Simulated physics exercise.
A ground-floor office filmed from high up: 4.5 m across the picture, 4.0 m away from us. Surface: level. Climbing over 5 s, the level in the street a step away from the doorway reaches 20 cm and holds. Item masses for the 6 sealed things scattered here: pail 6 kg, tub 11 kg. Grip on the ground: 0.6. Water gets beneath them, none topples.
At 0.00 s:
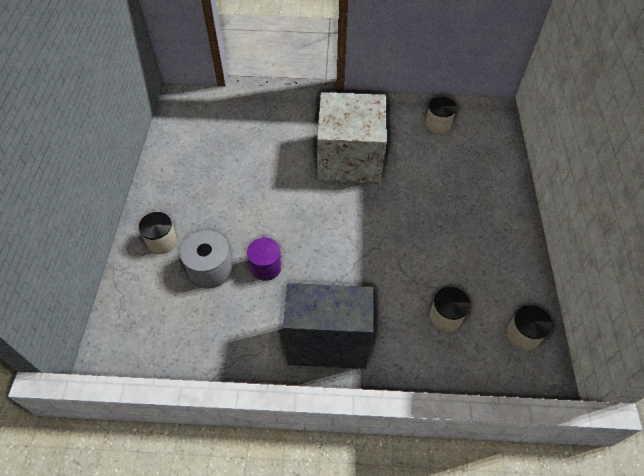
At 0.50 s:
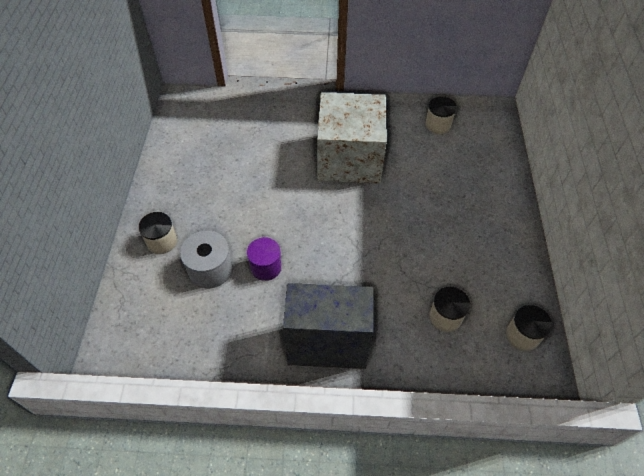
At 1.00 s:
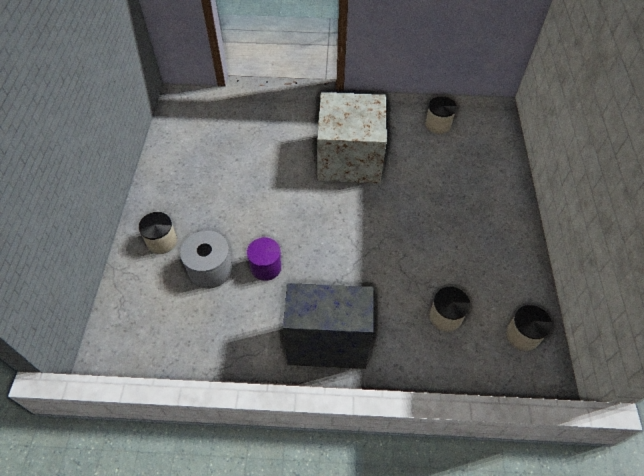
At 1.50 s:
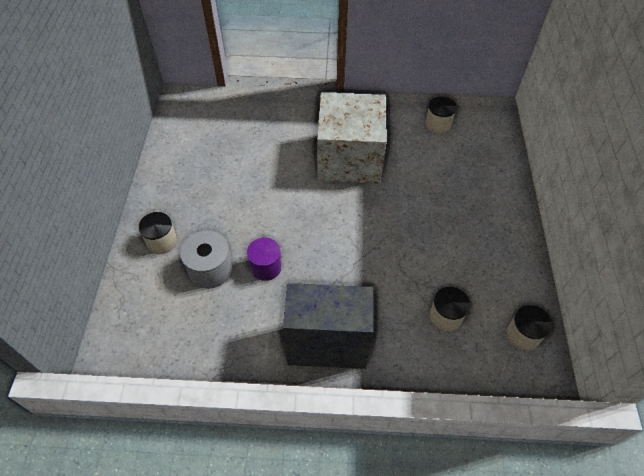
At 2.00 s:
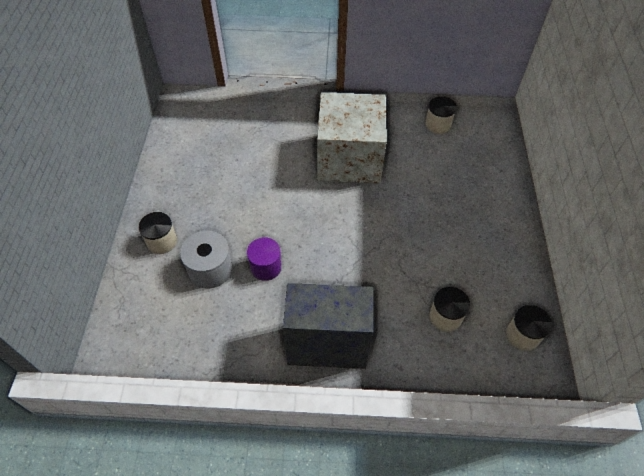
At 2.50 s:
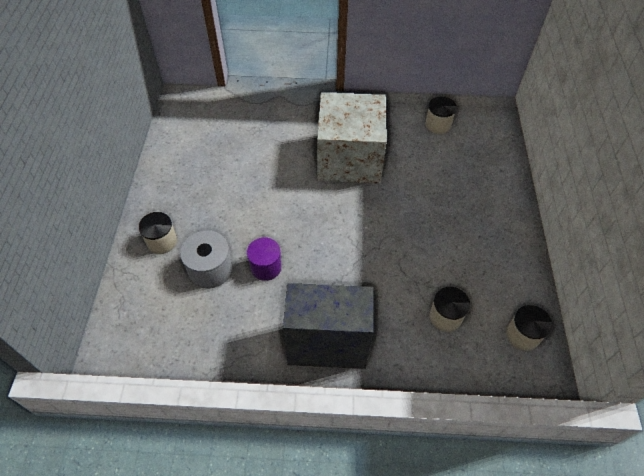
Blue-green water spreads over the pale paving outside a grey-floored ground-floor room, seen from high above. Inside stand a speckled pale block near the back, a dark block at the front, a purple pail beside a grey cylinder left of centre, and four dark-topped cream containers. The water covers the foreground outside, then deepens in colour beyond the rear doorway and reaches its threshold, while the objects and camera stay still.
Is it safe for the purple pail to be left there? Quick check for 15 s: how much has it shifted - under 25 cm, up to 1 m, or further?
I would say it goes a long way.
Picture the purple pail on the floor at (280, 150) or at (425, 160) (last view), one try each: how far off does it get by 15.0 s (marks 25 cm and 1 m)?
So, one try each: It goes a long distance the first time and budges a bit the second.
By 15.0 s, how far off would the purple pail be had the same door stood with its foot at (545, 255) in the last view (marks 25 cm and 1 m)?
You'd see the purple pail wander off a long way.
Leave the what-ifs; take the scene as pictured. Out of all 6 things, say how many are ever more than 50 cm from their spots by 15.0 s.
Count: 5.
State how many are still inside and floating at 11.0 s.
The number is 4.
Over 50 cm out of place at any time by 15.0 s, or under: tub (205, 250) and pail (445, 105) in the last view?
In that order: Beyond and within.
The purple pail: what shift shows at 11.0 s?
Around 250 cm from the start by that time.
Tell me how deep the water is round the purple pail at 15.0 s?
About 13 cm.
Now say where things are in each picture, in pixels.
In the first picture, the purple pail at (264, 251), on the bottom; water covers 0.0 m2; 0 of 6 have shifted.
In the second picture, the purple pail at (264, 251) rests on the ground; water covers 0.0 m2; 0 of 6 have shifted.
In the third picture, the purple pail at (264, 251), on the bottom; water covers 0.0 m2; 0 of 6 have shifted.
In the fourth picture, the purple pail at (264, 251), on the bottom; 0.0 m2 under water; 0 of 6 have shifted.
In the fifth picture, the purple pail at (264, 251) rests on the ground; water covers 0.0 m2; 0 of 6 have shifted.
In the sixth picture, the purple pail at (264, 251) rests on the ground; 0.3 m2 under water; 0 of 6 have shifted.
After 3.5 s the purple pail is near (264, 251), 0.0 m from its start, aground; 0 afloat.
After 6.8 s the purple pail is near (274, 296), 0.5 m from its start, aground; 0 afloat.
After 11.0 s the purple pail is near (539, 374), 2.6 m from its start, afloat; 4 afloat.
After 15.0 s the purple pail is near (513, 171), 2.7 m from its start, afloat; 6 afloat.
